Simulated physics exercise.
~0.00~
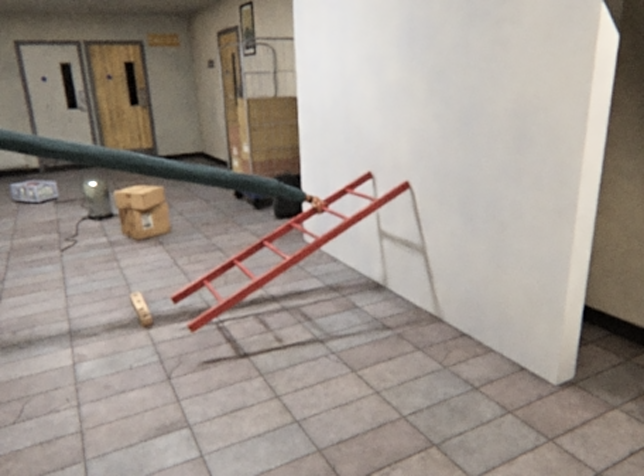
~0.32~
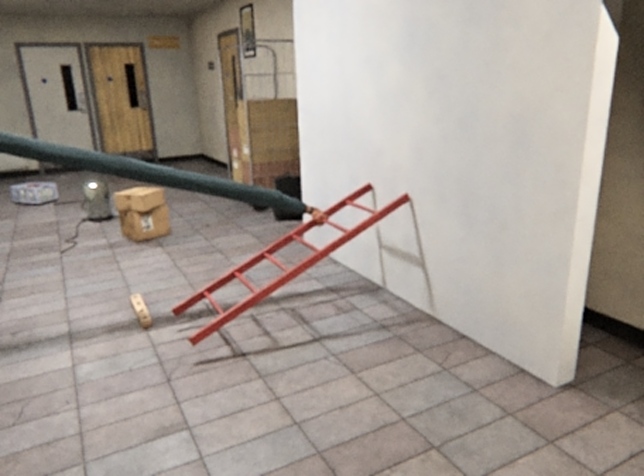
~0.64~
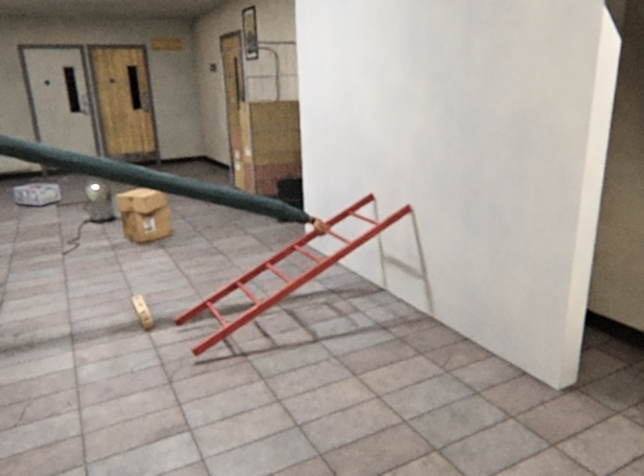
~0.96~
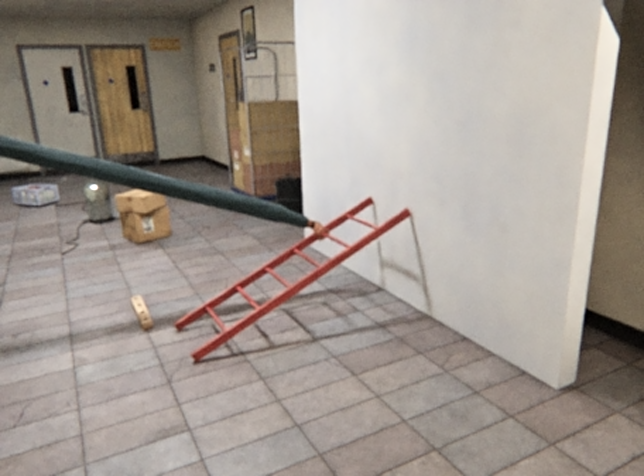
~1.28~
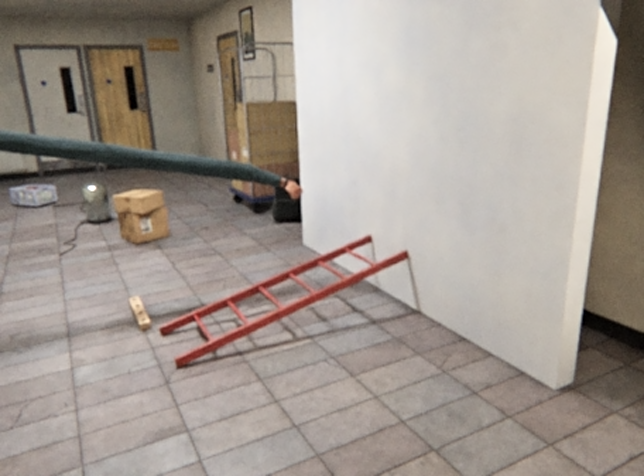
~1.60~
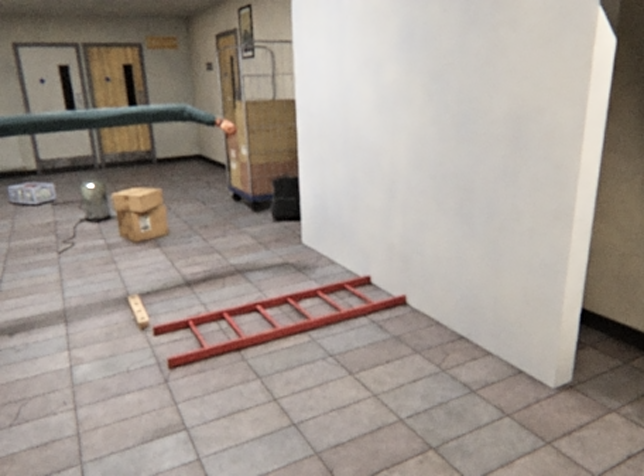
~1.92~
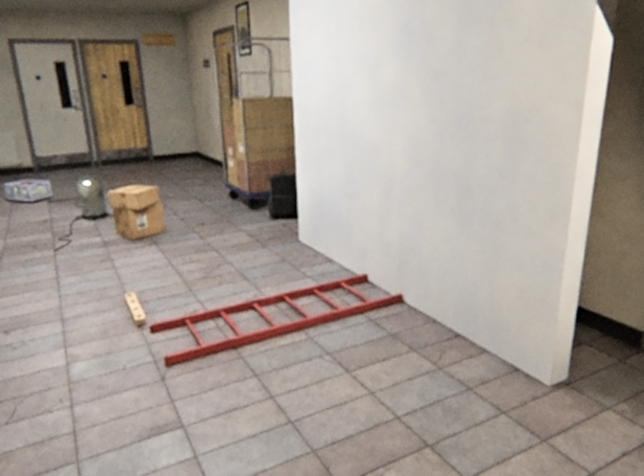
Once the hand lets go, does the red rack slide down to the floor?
Yes, the red rack slips down the wall as its foot slides out to the left, and it ends up lying flat on the tiles.
